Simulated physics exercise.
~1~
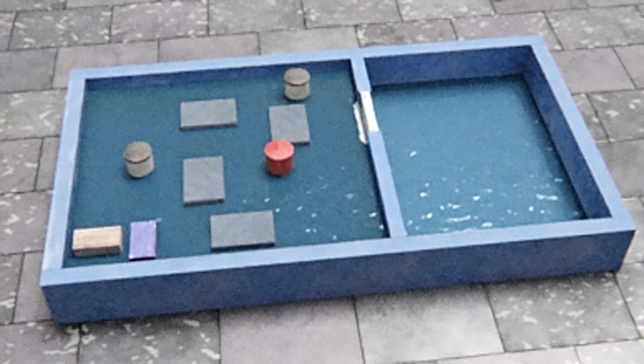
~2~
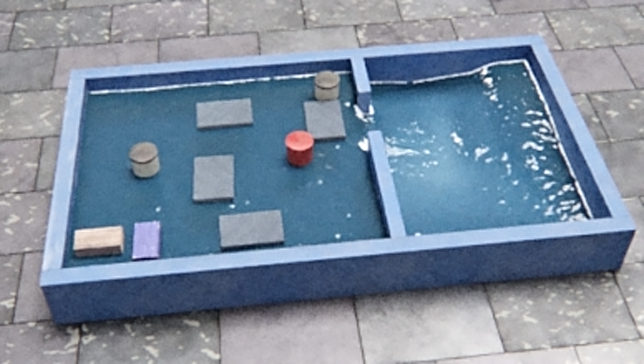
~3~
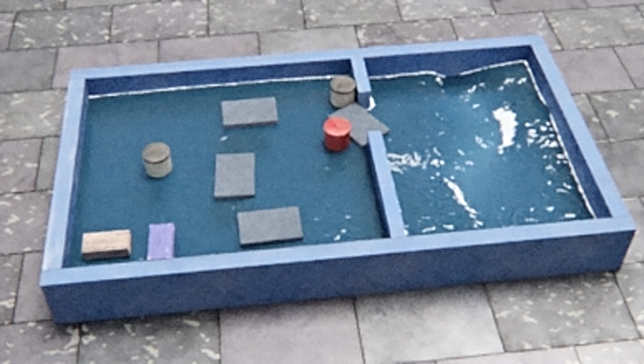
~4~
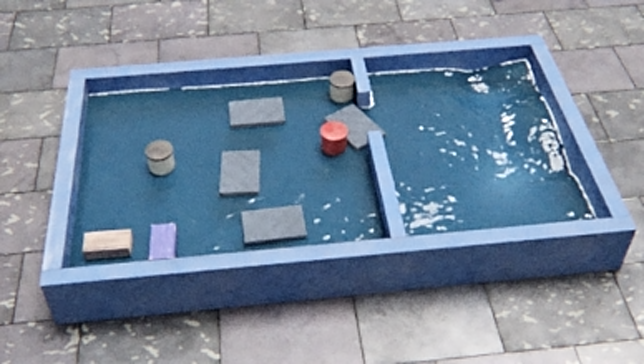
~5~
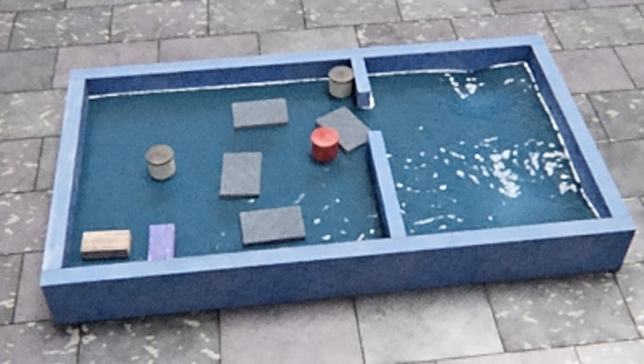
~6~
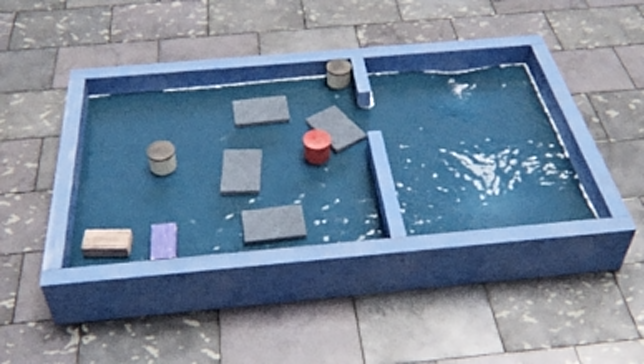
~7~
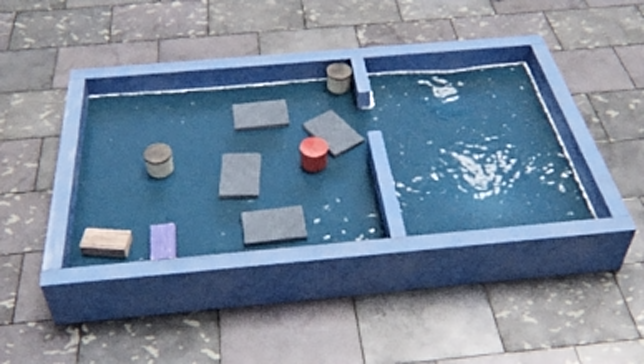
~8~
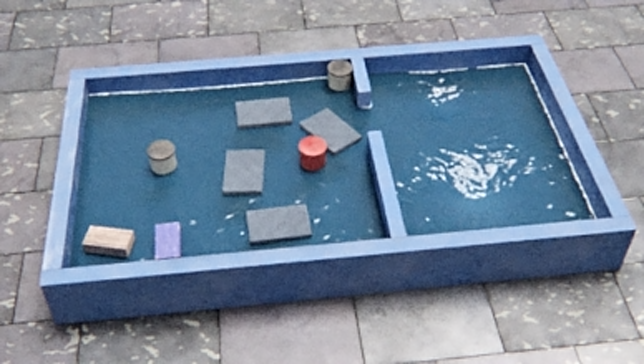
Floating blocks and pails drifting right as water surges through a gap in a blue tank's divider, then settling, still left of it.
